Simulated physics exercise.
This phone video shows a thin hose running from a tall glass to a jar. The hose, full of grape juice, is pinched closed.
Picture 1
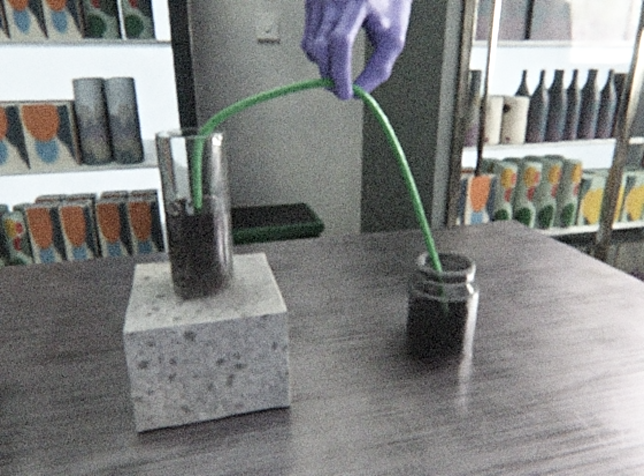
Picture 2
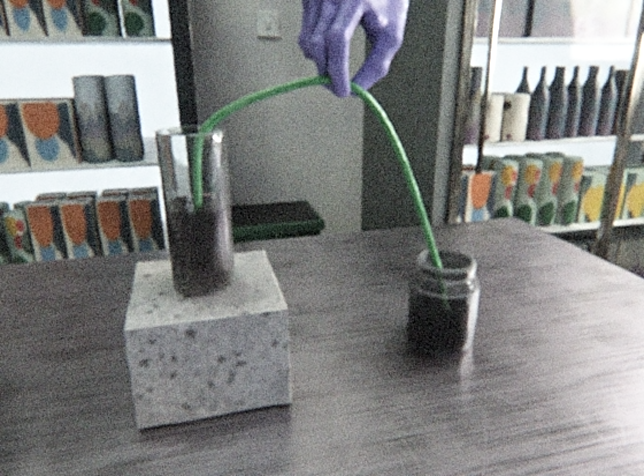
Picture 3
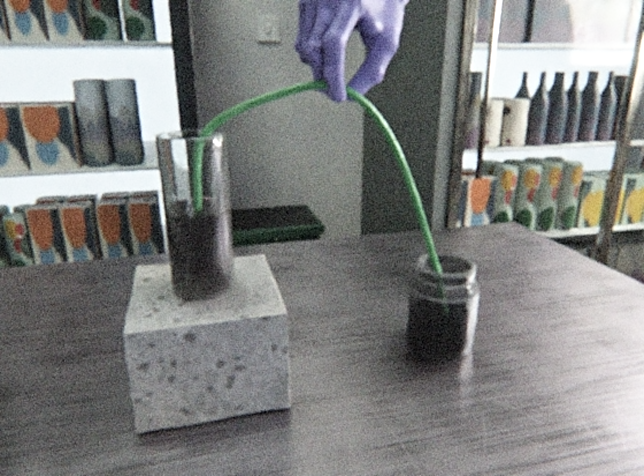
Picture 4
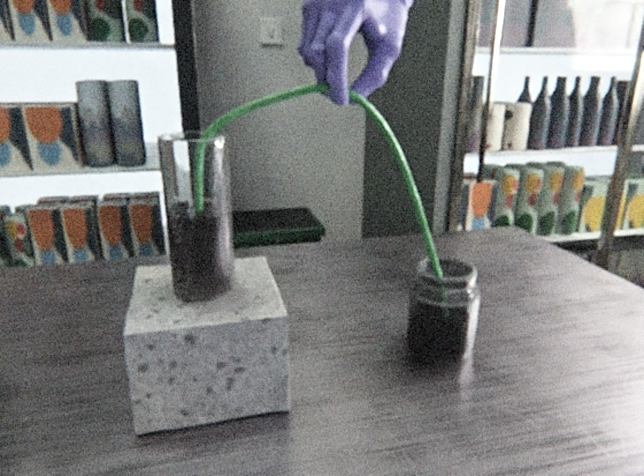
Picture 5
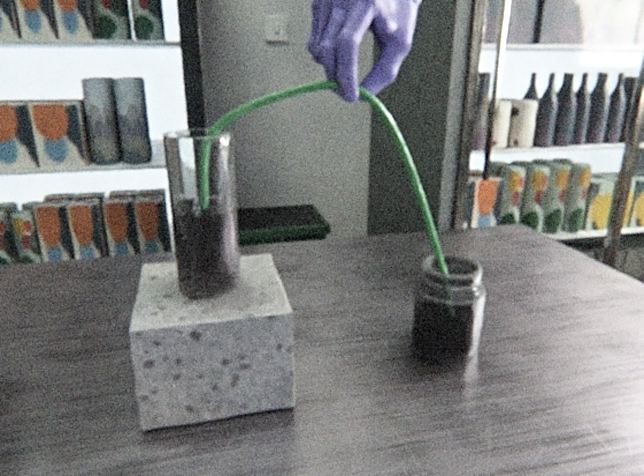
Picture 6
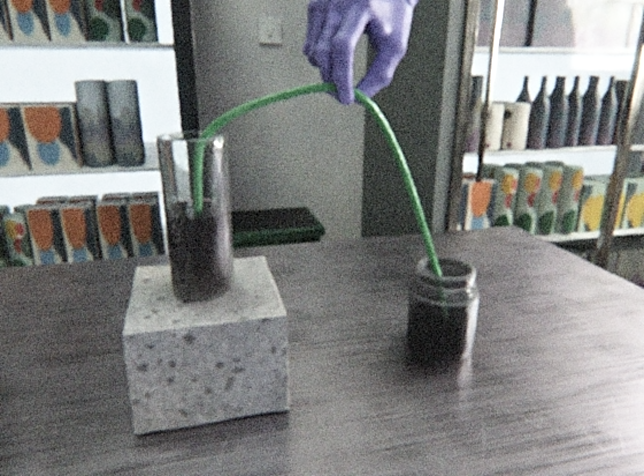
On a dark tabletop, purple-gloved fingers pinching a green hose arched between a tall glass on a speckled block and a lower jar, barely moving.
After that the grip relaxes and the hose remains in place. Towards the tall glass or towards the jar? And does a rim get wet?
Watch it head off to the right - and the one it fills does not spill.
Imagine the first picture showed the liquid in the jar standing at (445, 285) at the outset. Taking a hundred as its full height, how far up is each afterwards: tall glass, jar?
Roughly 10 % and 100 %.
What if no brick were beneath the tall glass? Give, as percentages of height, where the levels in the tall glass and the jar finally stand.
First 35 %, second 50 %.
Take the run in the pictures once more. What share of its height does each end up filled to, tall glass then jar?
In order, 10 percent then 70 percent.
A moment on, the tall glass is about a third full; the jar is about half full.
Further on, the tall glass is about a quarter full; the jar is about two thirds full.
When it is over, the tall glass is nearly empty; the jar is about two thirds full.
